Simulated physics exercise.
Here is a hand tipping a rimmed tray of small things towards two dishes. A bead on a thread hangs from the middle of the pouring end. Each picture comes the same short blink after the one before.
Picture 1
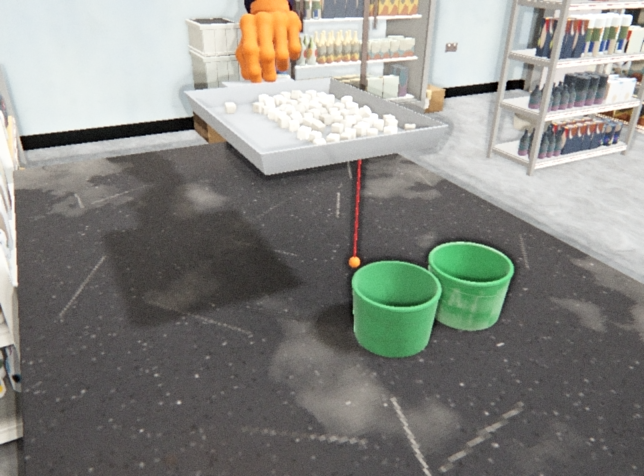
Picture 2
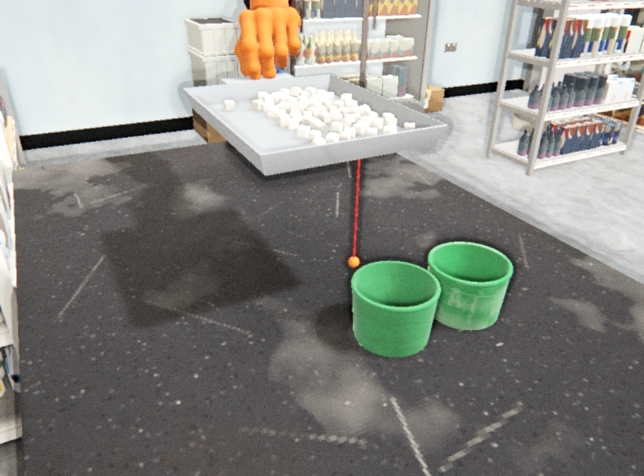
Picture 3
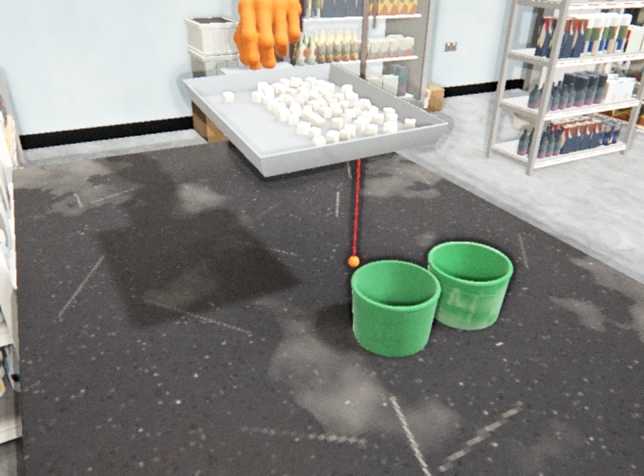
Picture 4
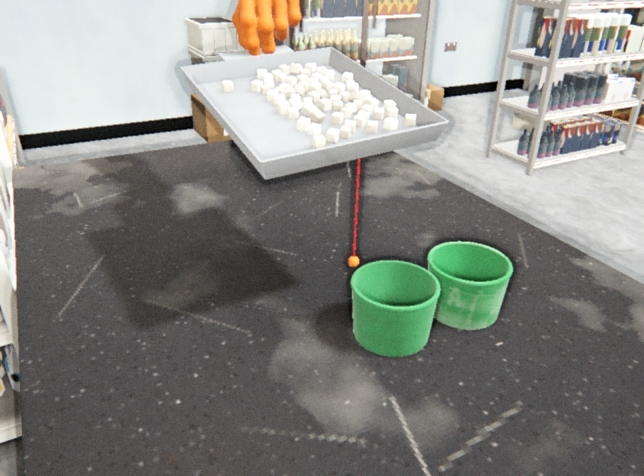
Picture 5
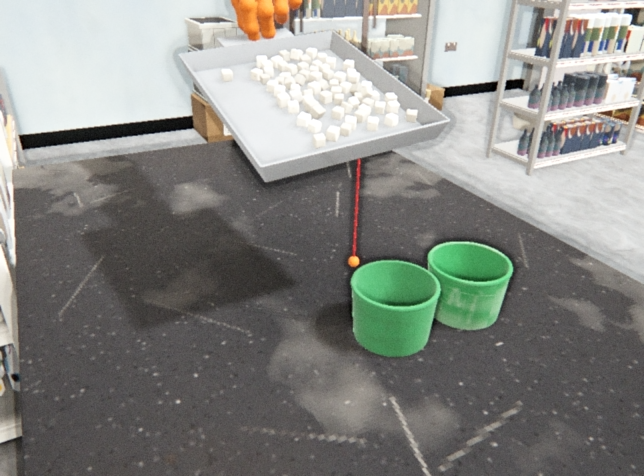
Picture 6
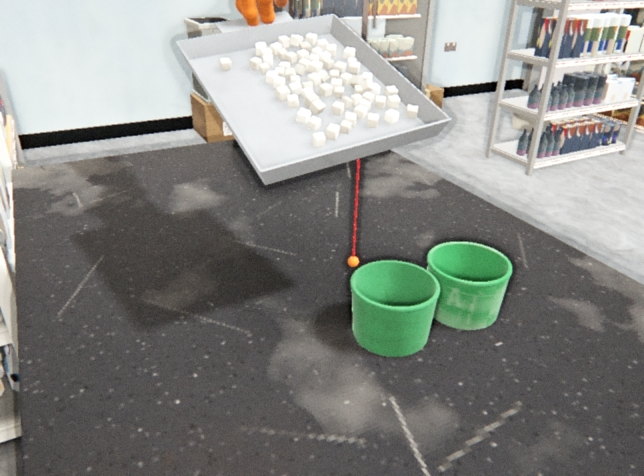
In a shop-like room with stocked shelves, an orange hand raised the back of a gray tray of white cubes, tilting it gradually toward two green tubs, its front left corner dipping lowest.
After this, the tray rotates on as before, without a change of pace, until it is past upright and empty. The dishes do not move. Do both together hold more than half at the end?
They take only the smaller part between them.
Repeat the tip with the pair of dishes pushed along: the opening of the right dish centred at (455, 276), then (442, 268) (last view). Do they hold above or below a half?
One: Less than half. Two: The smaller part.
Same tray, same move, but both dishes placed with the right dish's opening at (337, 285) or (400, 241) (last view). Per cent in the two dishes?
First some 60, then 0 per cent.
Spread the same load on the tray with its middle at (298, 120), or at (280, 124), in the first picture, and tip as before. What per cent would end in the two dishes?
Roughly 0 per cent, and 0 per cent.
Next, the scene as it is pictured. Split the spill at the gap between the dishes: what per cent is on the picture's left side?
Some 90 per cent.
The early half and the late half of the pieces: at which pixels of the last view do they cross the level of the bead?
First near (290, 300), later near (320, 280).
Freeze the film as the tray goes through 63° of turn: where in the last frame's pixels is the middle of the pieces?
Near (321, 141).
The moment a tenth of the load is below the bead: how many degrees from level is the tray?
Roughly 75°.
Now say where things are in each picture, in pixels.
The first frame shows corners of the pouring end (266, 150) and (439, 124), level; middle of the load (322, 113), sugar cubes; left dish (419, 327); right dish (495, 301); bead on its thread (354, 262).
The second frame shows corners of the pouring end (265, 151) and (438, 124), level; middle of the load (322, 111).
The third frame shows corners of the pouring end (265, 153) and (439, 122), tipped barely, lowest at the left corner; middle of the load (322, 104).
The fourth frame shows corners of the pouring end (265, 157) and (440, 120), tipped a little, lowest at the left corner; middle of the load (322, 95).
The fifth frame shows corners of the pouring end (265, 161) and (441, 118), tipped a little, lowest at the left corner; middle of the load (323, 86).
The sixth frame shows corners of the pouring end (265, 165) and (441, 117), tipped clearly, lowest at the left corner; middle of the load (323, 77); left dish (418, 326); right dish (493, 301).
Just after the last frame, tray tipped steeply; almost all on the tray; just a few in the air.
A moment on, tray tipped past a quarter turn; roughly a third on the tray; roughly half outside both; about a tenth in the air.
Further on, tray tipped past a quarter turn; every one outside both.
When it is over, tray tipped past a quarter turn; not one in the left dish; not one in the right dish; every one outside both.
